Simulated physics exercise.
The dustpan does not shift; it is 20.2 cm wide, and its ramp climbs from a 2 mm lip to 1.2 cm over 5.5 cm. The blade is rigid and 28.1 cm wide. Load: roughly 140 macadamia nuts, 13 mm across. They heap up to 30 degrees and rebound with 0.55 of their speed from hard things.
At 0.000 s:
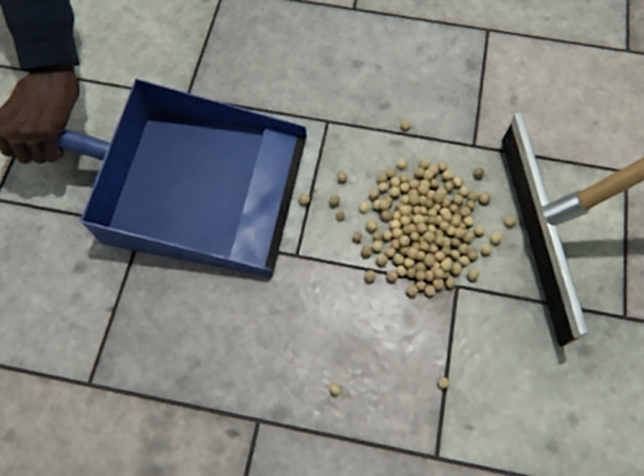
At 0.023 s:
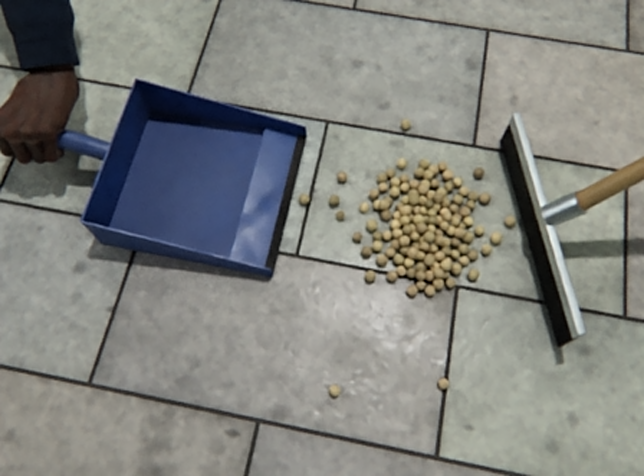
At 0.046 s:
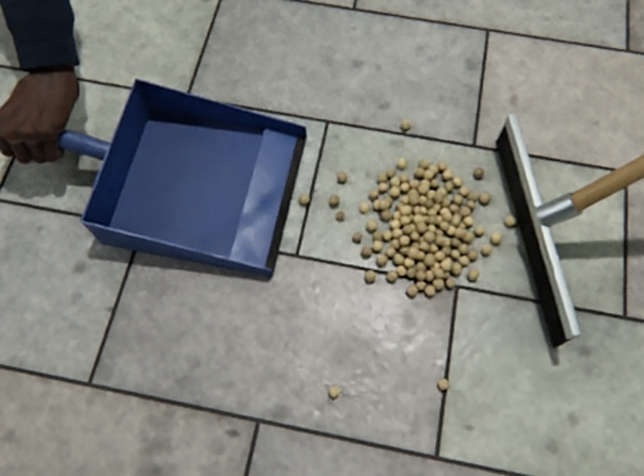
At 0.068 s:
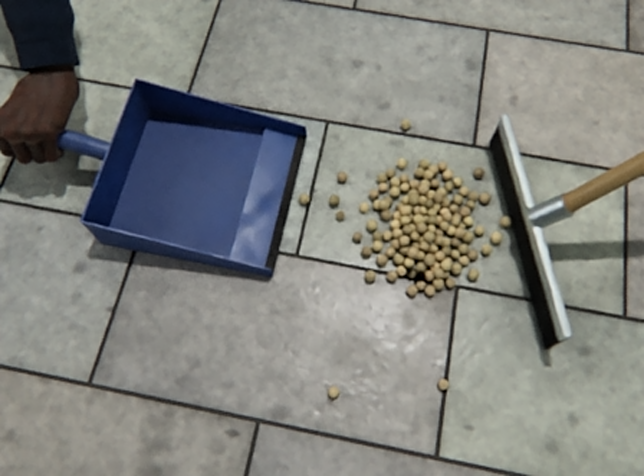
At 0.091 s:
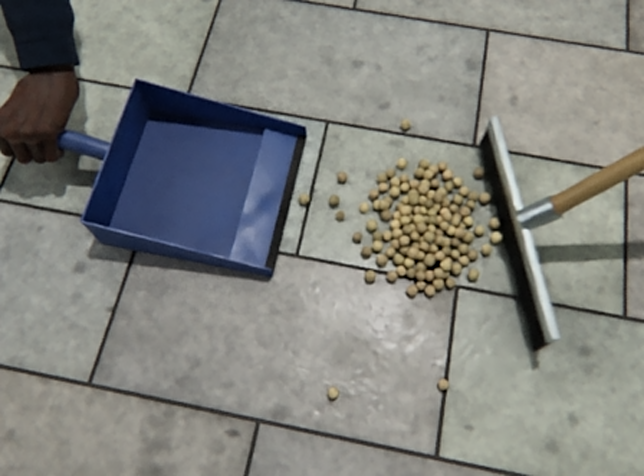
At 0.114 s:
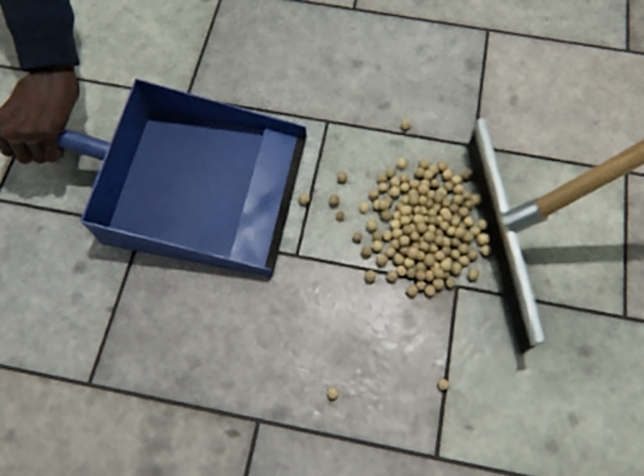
A wooden-handled squeegee slides left against a pile of nuts beside a still blue dustpan.
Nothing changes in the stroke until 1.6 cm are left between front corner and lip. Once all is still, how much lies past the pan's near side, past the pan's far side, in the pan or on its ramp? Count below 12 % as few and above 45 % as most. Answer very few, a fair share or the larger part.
Near side a fair share, far side very few, pan a fair share.
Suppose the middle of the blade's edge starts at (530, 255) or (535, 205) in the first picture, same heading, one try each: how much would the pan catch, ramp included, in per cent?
Some 20 and 20 per cent.
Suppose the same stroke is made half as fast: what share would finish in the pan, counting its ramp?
It would be near 20 per cent.
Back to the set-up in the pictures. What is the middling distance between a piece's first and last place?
Roughly 20 cm.
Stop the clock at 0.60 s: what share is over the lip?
About 30 per cent by then.
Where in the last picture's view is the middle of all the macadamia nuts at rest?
Around (273, 255).
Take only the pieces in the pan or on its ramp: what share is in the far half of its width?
About 10 per cent.
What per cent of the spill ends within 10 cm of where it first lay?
About 0 per cent.
After 0.27 s, middle of the blade 15 cm from the lip; 0 % over the lip, far side 0 %, near side 10 %.
After 0.37 s, middle of the blade 8 cm from the lip; 5 % over the lip, far side 5 %, near side 25 %.
After 0.60 s, middle of the blade 6 cm from the lip; 30 % over the lip, far side 5 %, near side 35 %.
By 1.4 s all is still; near side 35 %, far side 5 %, pan 25 %, in front of the lip or behind the blade 35 %.
